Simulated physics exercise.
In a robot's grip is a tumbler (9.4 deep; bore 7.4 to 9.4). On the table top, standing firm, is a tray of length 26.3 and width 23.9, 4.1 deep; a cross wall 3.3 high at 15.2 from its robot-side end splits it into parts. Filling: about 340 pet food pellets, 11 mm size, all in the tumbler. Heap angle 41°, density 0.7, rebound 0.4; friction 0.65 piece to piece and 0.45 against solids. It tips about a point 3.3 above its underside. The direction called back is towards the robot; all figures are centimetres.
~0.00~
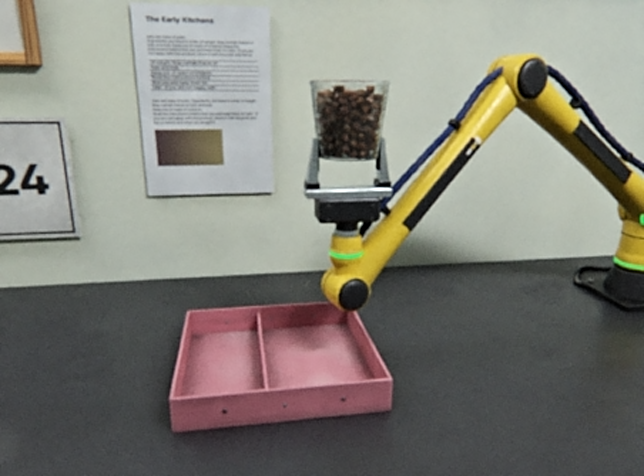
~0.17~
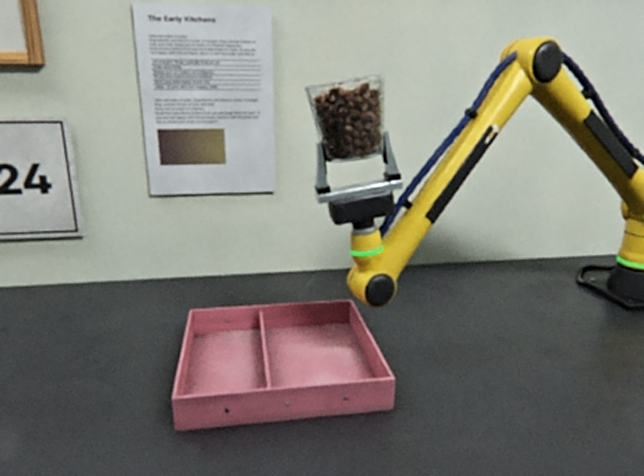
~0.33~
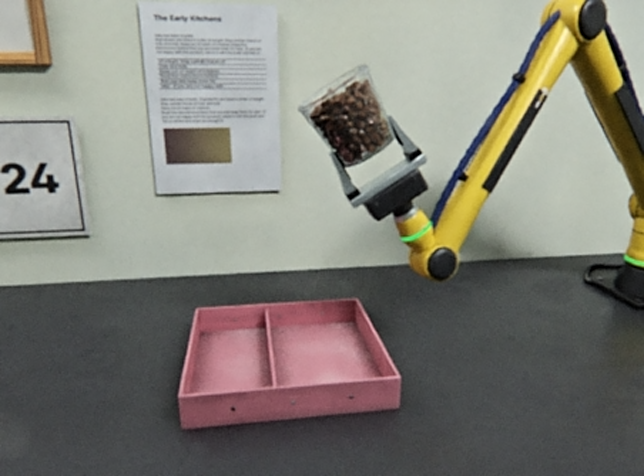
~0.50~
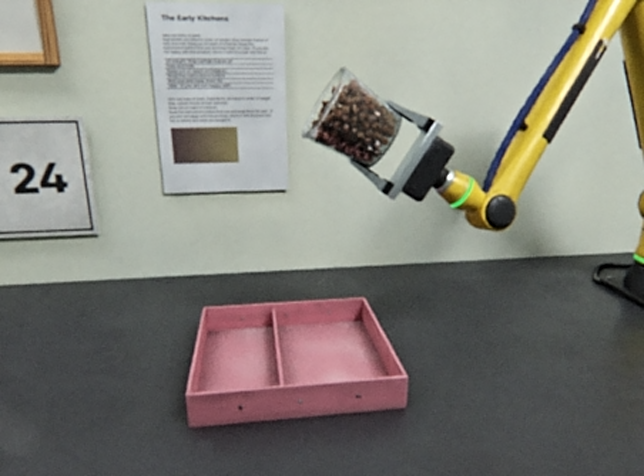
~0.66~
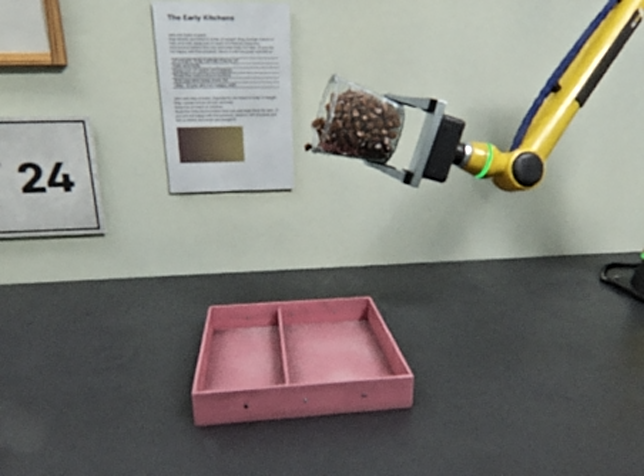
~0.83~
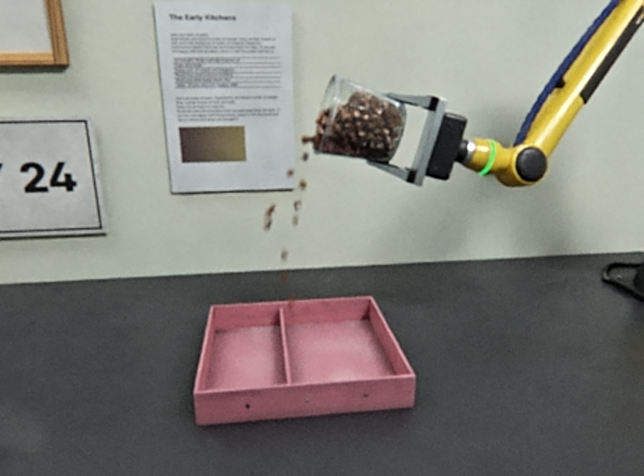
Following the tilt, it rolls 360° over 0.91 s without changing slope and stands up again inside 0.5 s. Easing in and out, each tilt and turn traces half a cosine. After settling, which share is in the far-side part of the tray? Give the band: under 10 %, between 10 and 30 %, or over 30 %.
The share is between 10 and 30 %.
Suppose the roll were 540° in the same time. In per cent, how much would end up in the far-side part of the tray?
I'd put it at about 15 %.
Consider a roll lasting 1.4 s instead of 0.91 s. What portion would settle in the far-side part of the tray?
It would come to around 20 percent.
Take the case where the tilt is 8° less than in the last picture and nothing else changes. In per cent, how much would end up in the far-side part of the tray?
Estimate: Close to 5 %.
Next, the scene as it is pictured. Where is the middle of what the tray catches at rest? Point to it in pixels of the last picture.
Around (255, 374).
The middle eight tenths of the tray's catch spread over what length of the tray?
The stretch runs close to 16 cm along the tray.
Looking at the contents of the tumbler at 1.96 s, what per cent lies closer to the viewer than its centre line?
Roughly 60 per cent.
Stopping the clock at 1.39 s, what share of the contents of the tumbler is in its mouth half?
Roughly 50 percent.
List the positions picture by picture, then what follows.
Tumbler middle at (349, 121), upright; upper third of the load around (350, 100), from x 320 to 380, top at y 90; 338 in the tumbler, in the first frame.
Tumbler middle at (349, 120), tipped 9°; upper third of the load around (350, 99), from x 315 to 375, top at y 85, in the second frame.
Tumbler middle at (351, 120), tipped 32°; upper third of the load around (350, 101), from x 315 to 385, top at y 80, in the third frame.
Tumbler middle at (355, 123), tipped 58°; upper third of the load around (350, 105), from x 315 to 390, top at y 85, in the fourth frame.
Tumbler middle at (359, 125), tipped 73°; upper third of the load around (355, 109), from x 310 to 395, top at y 90, in the fifth frame.
Tumbler middle at (361, 125), tipped 75°; upper third of the load around (361, 112), from x 270 to 400, top at y 95; 327 in the tumbler, 11 in flight or on a rim, in the sixth frame.
By 1.39 s, tipped 75°, highest piece 38 above the table; 287 in the tumbler, 25 in the far-side part, 7 in the robot-side part, 1 on the table or floor, 18 in flight or on a rim.
By 1.96 s, tipped 45°, highest piece 38 above the table; 250 in the tumbler, 66 in the far-side part, 18 in the robot-side part, 4 on the table or floor.
By 2.44 s, upright, highest piece 40 above the table; 250 in the tumbler, 66 in the far-side part, 18 in the robot-side part, 4 on the table or floor.
By 3.14 s, upright, highest piece 40 above the table; 250 in the tumbler, 66 in the far-side part, 18 in the robot-side part, 4 on the table or floor.
Final count, 250 in the tumbler, 66 in the far-side part, 18 in the robot-side part, 4 on the table or floor. That is 20 % in the far-side part of the tray.
